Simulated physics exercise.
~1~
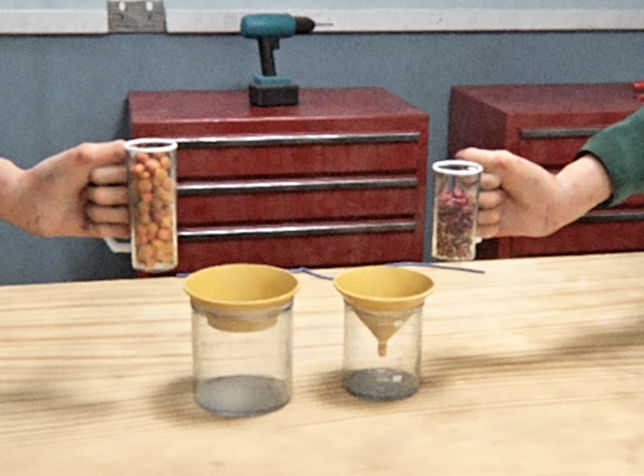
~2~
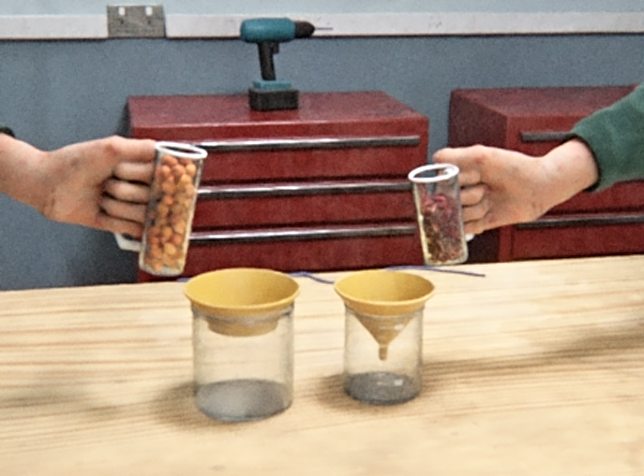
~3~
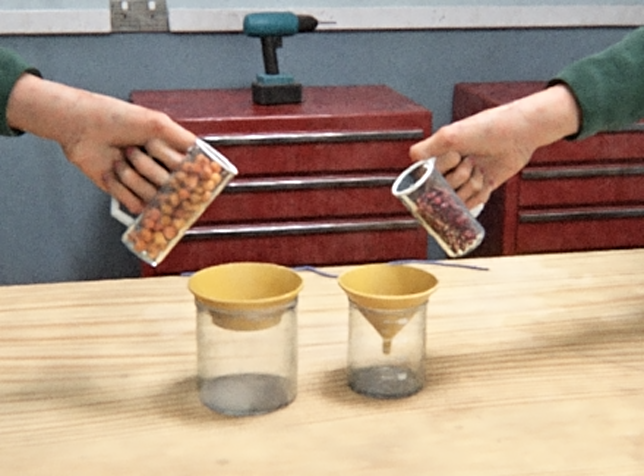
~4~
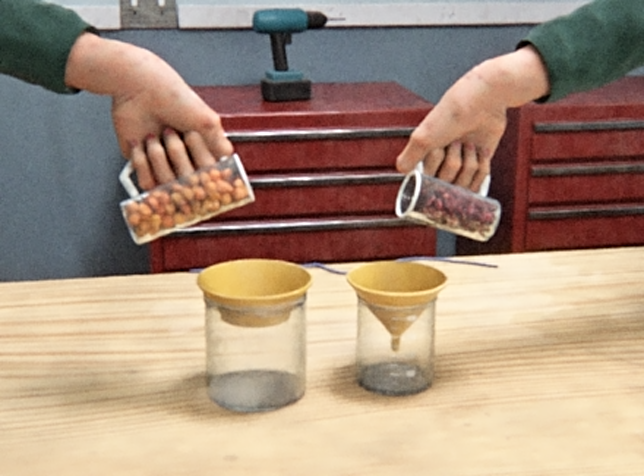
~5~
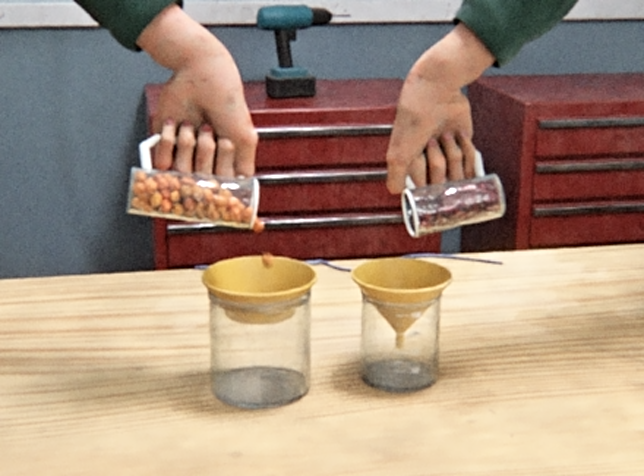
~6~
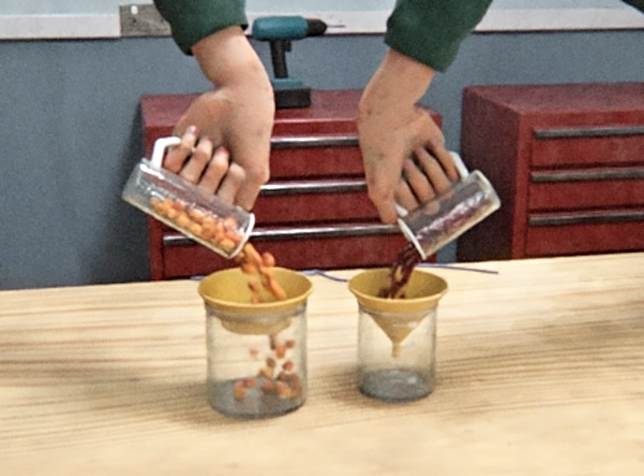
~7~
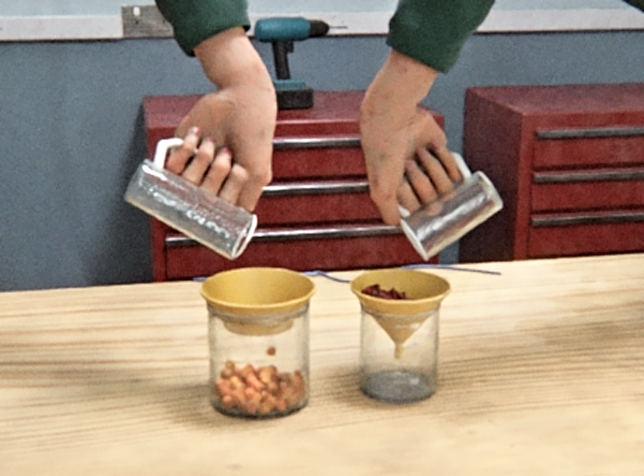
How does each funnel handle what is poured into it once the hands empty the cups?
The left funnel lets all the orange balls through into its jar. The right funnel jams, holding the dark red bits while the jar below it stays empty.
